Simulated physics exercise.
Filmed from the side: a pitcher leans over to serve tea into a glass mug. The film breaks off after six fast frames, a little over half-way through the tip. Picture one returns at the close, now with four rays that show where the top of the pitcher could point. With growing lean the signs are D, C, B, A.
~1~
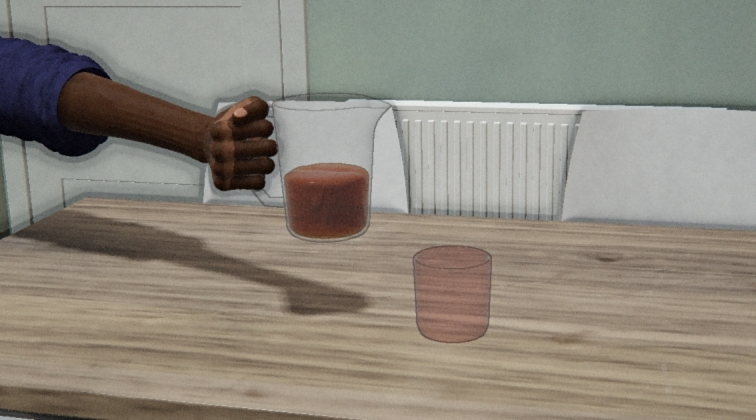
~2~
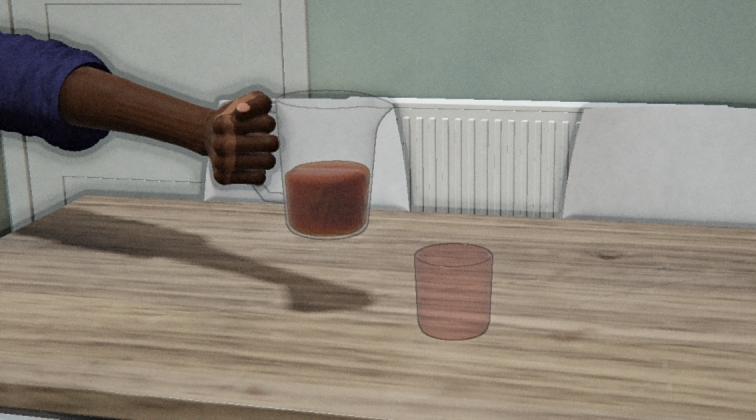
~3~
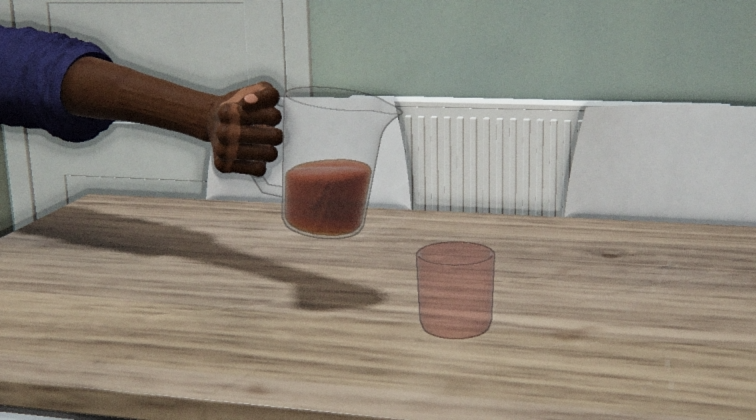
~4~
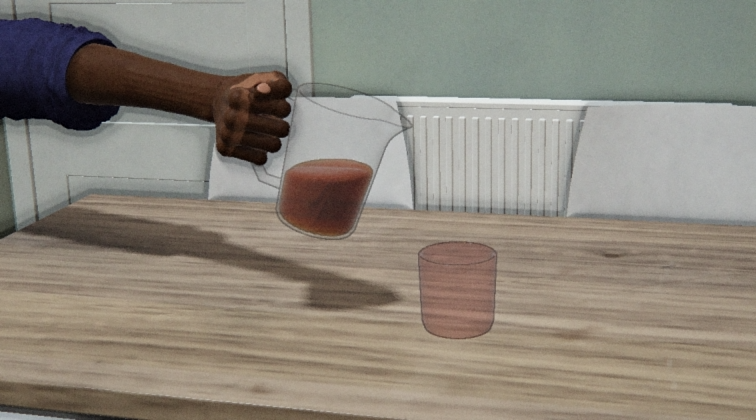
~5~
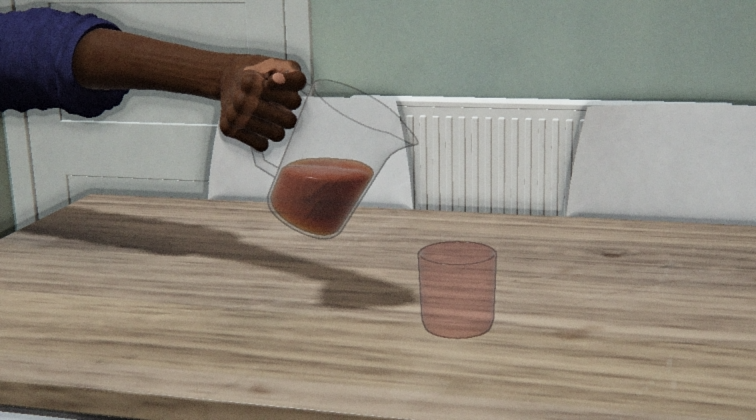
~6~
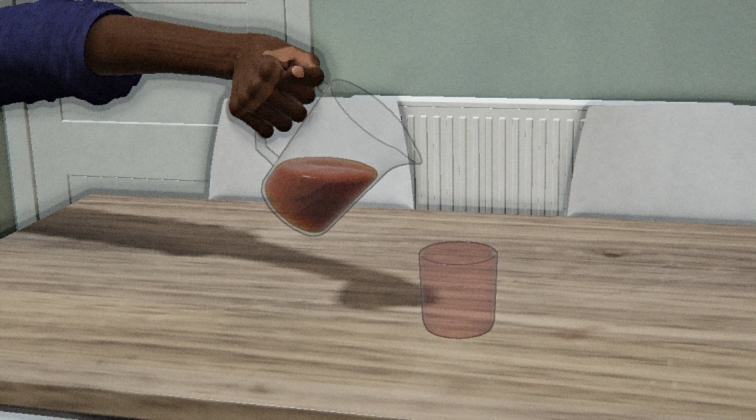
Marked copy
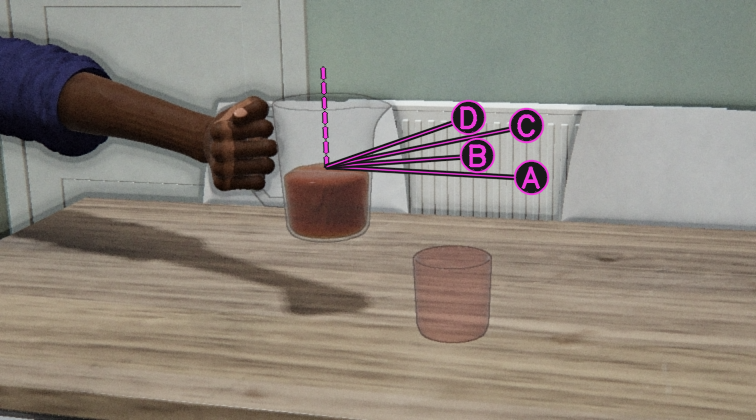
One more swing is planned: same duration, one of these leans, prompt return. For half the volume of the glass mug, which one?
Mark C.
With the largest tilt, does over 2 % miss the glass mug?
Yes, it does.
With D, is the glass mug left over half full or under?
Under.
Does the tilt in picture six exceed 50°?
No.
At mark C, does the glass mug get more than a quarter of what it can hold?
Yes, it does.
On the marked copy, A at (514, 177); B at (460, 157); C at (509, 129); D at (452, 123).
With A, the glass mug ends with about 68 % of what it can hold; 20 % of the tea is spilt.
With B, the glass mug ends with about 71 % of what it can hold.
With C, the glass mug ends with about 52 % of what it can hold.
With D, the glass mug ends with about 31 % of what it can hold.
